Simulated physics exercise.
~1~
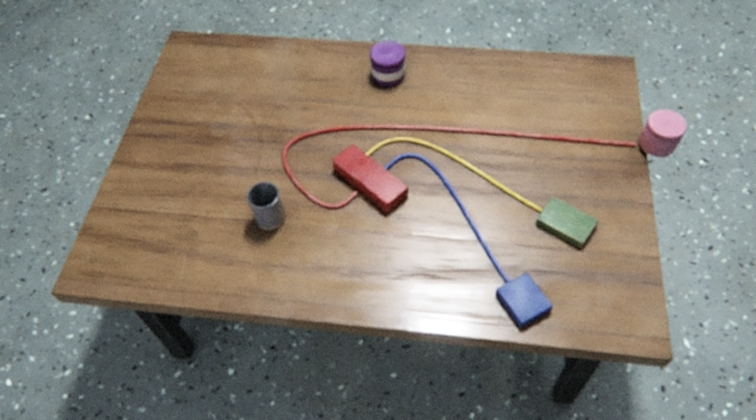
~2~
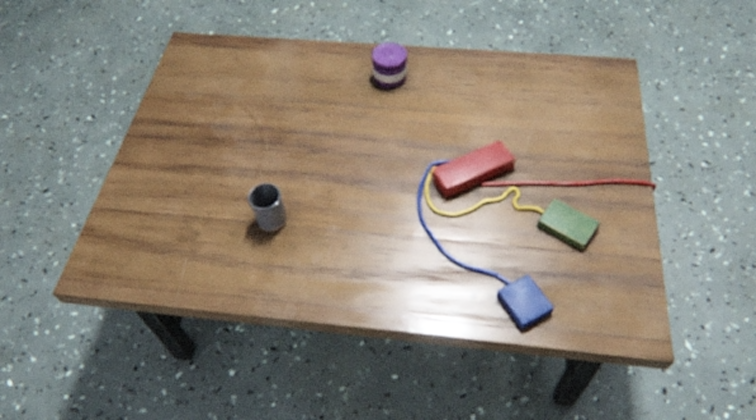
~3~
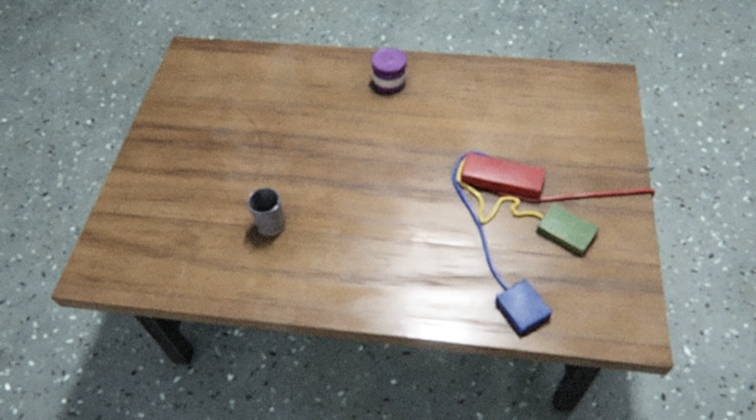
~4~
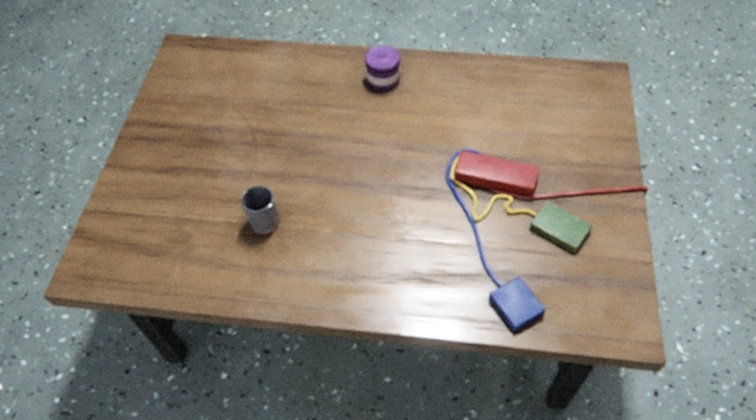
At the start, a red block sits near the middle of a wooden table, joined by red, yellow and blue cables to a pink cylinder at the right edge, a green block and a blue block. A purple canister and a grey cup stand apart. The pink cylinder then drops out of sight past the right edge, and the red block shifts right, turning as its cables bend. It slides a little farther right and turns again. Finally it rests near the green block, the red cable stretched taut to the table's edge, while everything else stays put.
